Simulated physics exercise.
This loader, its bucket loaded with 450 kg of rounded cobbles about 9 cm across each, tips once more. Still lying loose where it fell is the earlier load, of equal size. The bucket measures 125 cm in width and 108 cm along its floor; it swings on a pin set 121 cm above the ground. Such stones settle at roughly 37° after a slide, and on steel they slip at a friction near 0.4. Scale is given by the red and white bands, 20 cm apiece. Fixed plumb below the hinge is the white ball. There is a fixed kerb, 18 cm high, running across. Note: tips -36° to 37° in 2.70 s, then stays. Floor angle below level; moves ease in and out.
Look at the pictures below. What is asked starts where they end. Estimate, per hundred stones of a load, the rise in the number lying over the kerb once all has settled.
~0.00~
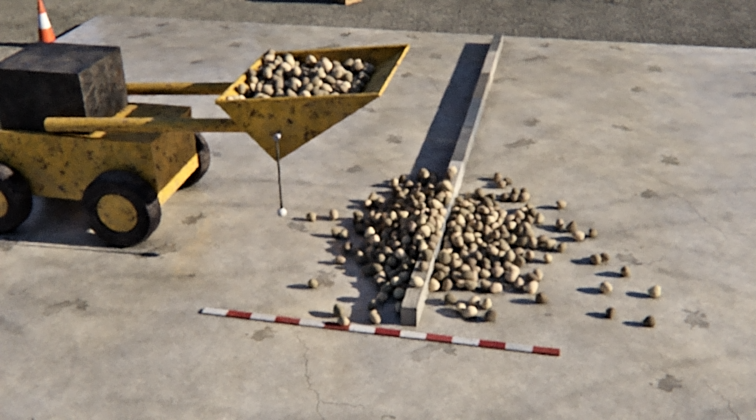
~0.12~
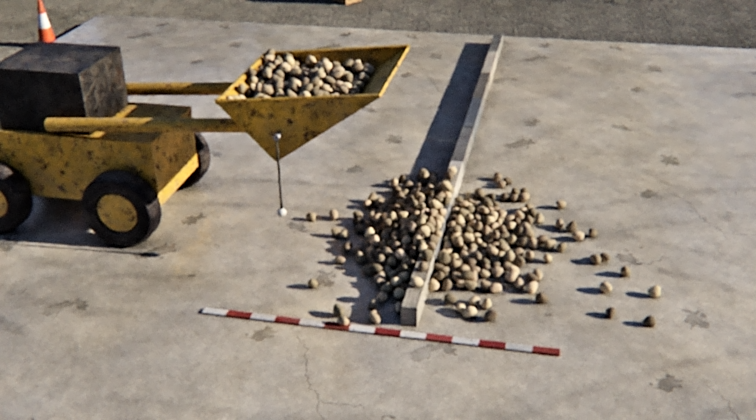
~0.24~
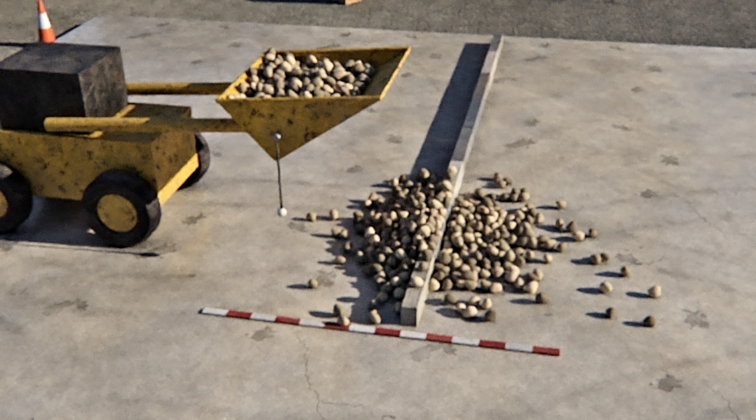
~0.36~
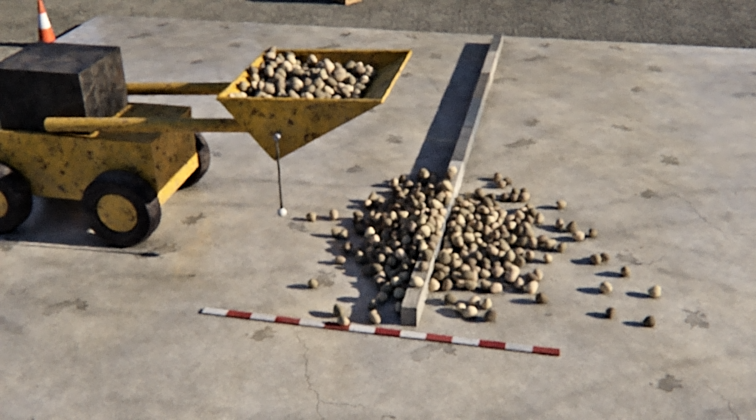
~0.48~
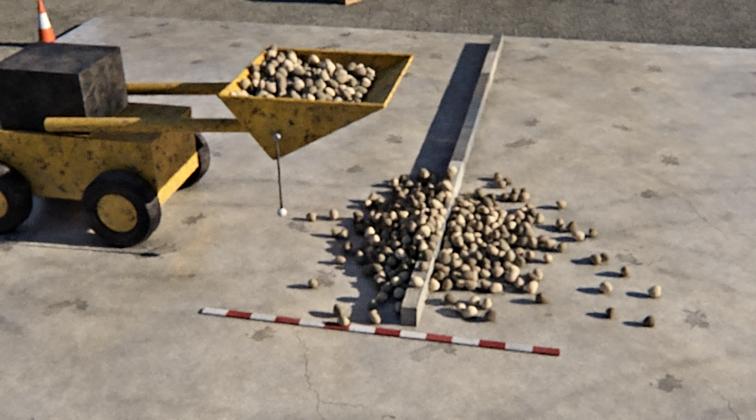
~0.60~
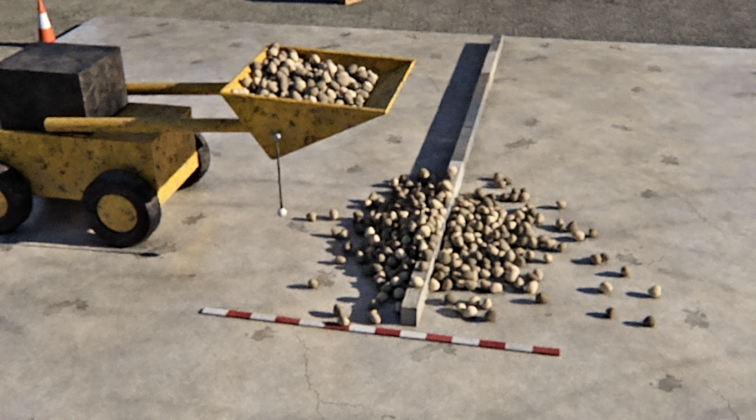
Roughly 20 more per hundred.
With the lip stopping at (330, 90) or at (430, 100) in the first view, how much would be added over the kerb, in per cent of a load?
Around 0 and 90 percent respectively.
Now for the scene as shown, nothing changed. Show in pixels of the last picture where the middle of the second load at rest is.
Their middle is at about (400, 221).
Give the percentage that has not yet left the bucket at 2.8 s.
It keeps some 20 percent of its load.
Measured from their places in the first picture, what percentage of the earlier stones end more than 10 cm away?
Close to 10 per cent.
After 2.0 s the floor is at 26°; in per cent of one load, 99 in the bucket, 61 on this side of the kerb, 40 over the kerb; the foremost stones are at (617, 278).
After 2.8 s the floor is at 37°; in per cent of one load, 18 in the bucket, 134 on this side of the kerb, 48 over the kerb; the foremost stones are at (617, 278).
After 3.2 s the floor is at 37°; in per cent of one load, 0 in the bucket, 143 on this side of the kerb, 57 over the kerb; the foremost stones are at (617, 278).
After 5.9 s the floor is at 37°; in per cent of one load, 0 in the bucket, 139 on this side of the kerb, 61 over the kerb; the foremost stones are at (617, 278). Net gain over the kerb, 20.
